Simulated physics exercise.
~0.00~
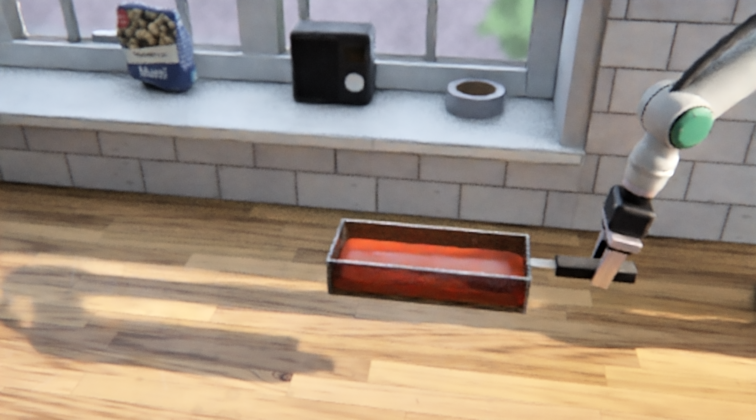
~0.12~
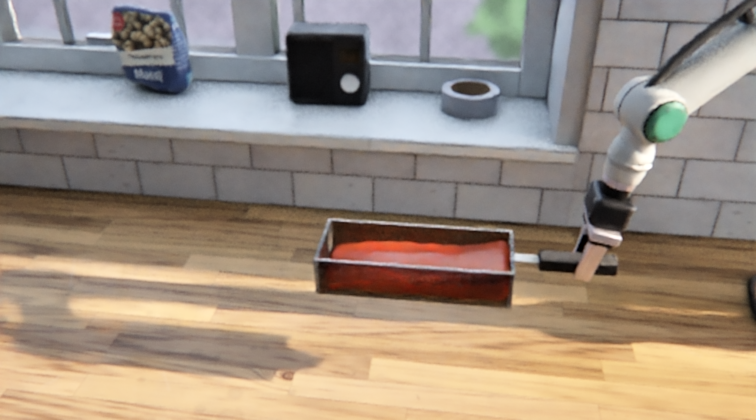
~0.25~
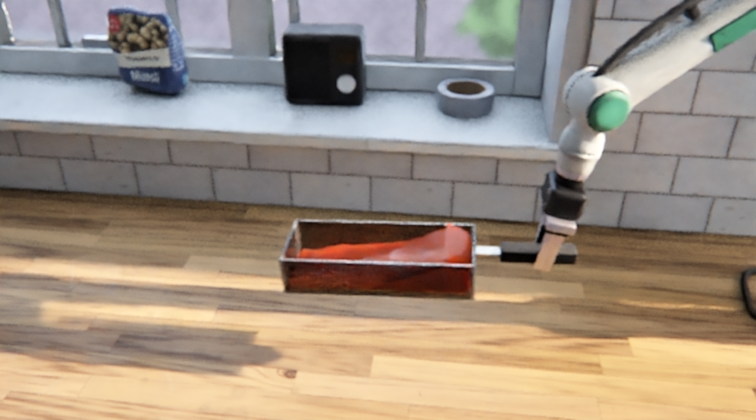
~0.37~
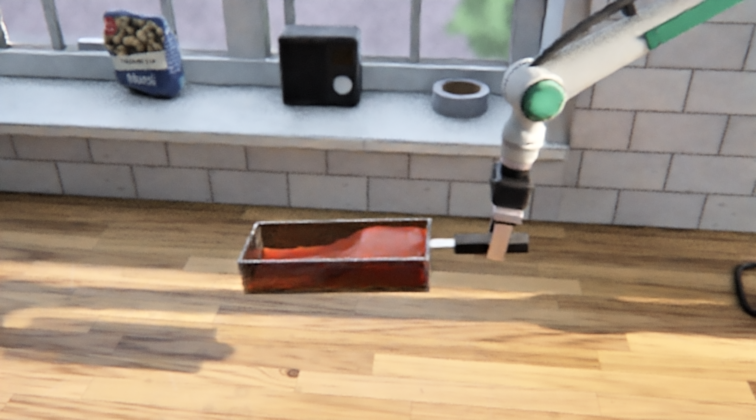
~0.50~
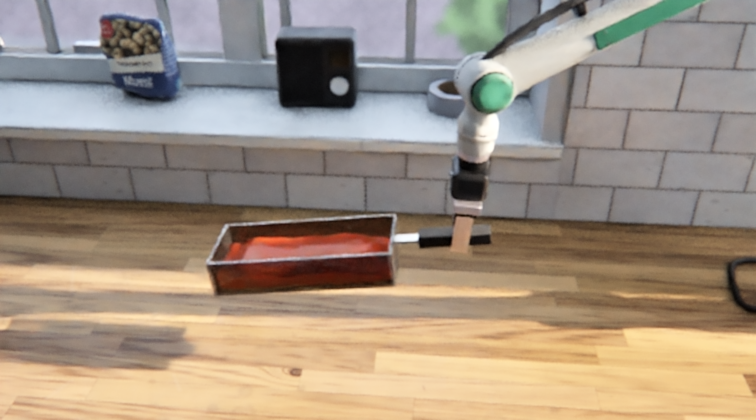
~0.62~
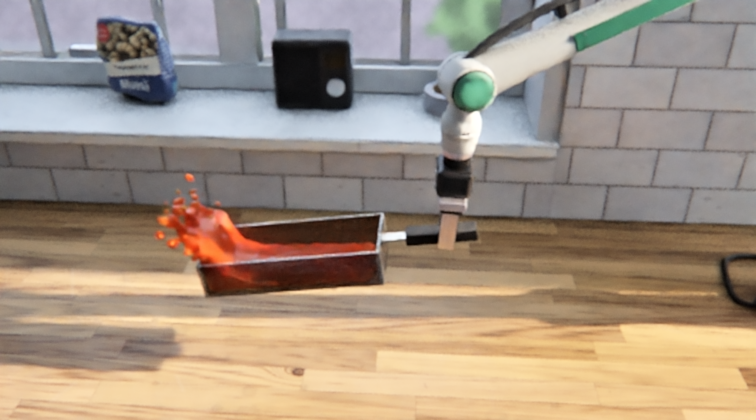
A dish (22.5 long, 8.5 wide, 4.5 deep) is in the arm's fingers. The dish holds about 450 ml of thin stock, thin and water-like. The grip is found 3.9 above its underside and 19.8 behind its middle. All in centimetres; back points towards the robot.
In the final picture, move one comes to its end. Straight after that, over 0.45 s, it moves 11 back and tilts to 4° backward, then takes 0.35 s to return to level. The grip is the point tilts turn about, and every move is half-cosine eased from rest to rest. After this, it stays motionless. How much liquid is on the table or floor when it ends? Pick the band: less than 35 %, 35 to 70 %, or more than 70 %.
35 to 70 %.
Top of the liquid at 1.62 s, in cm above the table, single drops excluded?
21 cm.
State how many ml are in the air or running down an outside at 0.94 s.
Close to 60 ml of it.
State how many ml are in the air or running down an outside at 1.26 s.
It comes to close to 20 ml.
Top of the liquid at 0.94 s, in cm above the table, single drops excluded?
About 24 cm.
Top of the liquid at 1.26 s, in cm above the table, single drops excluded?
Stray drops aside, I'd put it at close to 28 cm.
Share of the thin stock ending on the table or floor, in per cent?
It comes to about 55 percent.
After 0.94 s, tilted 2° backward, liquid up to 27 above the table; 230 ml in the dish, 160 ml on the table or floor, 60 ml in the air or running down outside.
After 1.26 s, tilted 2° backward, liquid up to 32 above the table; 220 ml on the table or floor, 215 ml in the dish, 20 ml in the air or running down outside.
After 1.62 s, level, liquid up to 23 above the table; 240 ml on the table or floor, 210 ml in the dish.
After 2.42 s, level, liquid up to 20 above the table; 240 ml on the table or floor, 210 ml in the dish.
In the end, 240 ml on the table or floor, 210 ml in the dish. That is 53 % on the table or floor.
